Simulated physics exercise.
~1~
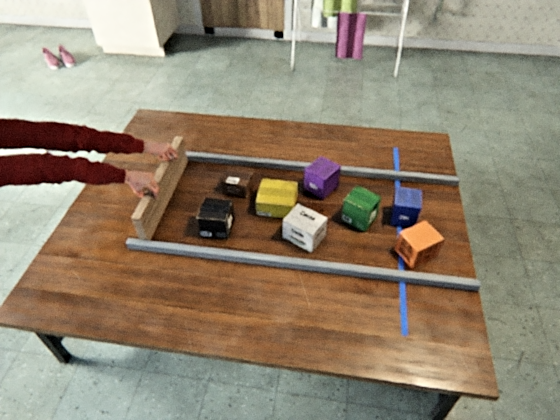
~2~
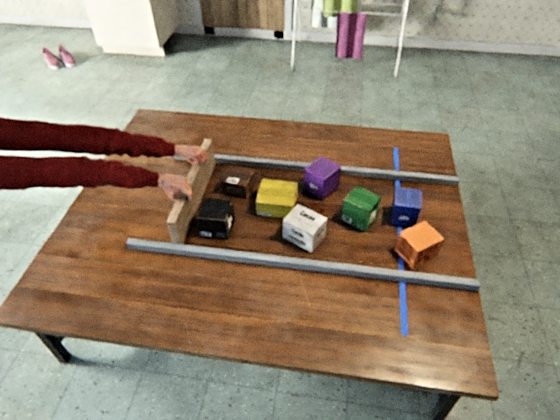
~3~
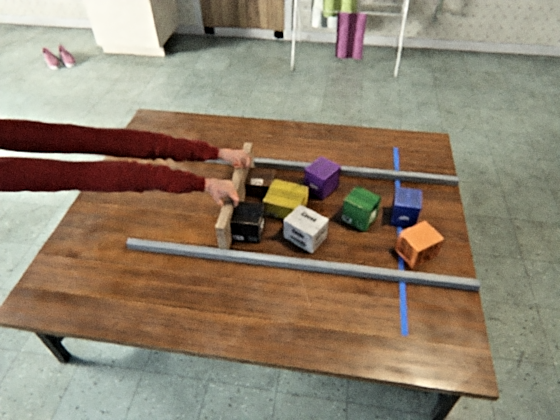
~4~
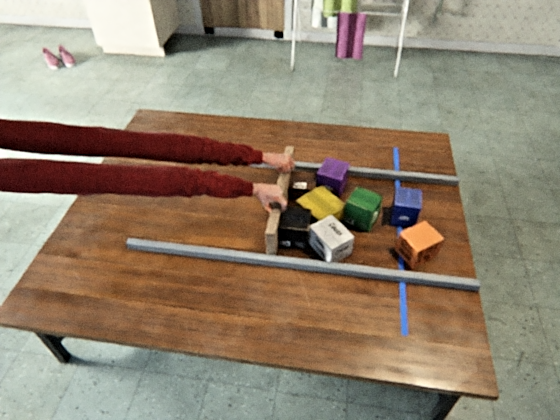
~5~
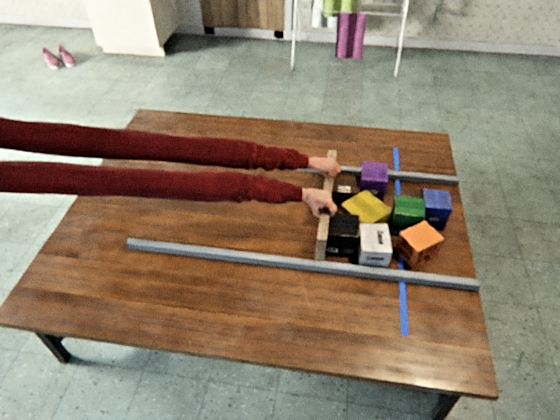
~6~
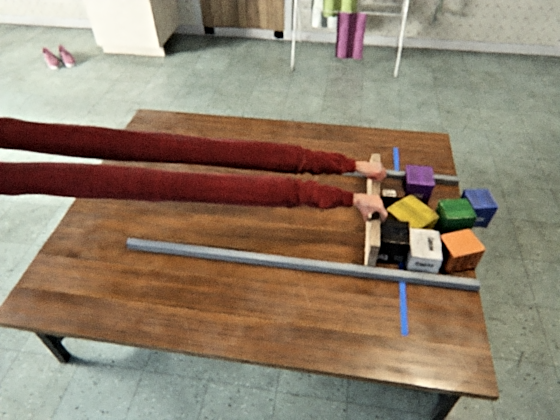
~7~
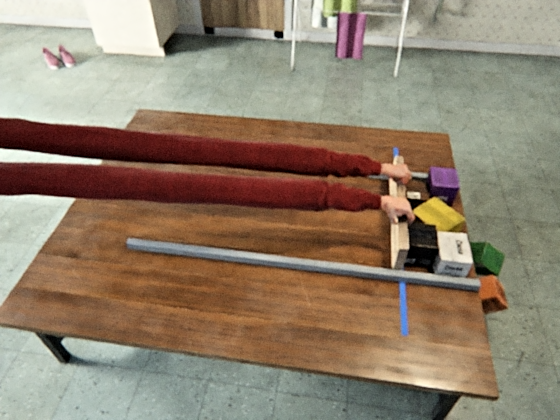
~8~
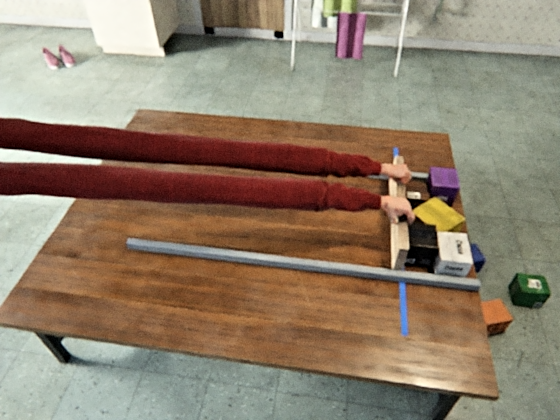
Colored boxes sliding right across a wooden table as two hands push a plank to blue tape, green and orange ones falling off.
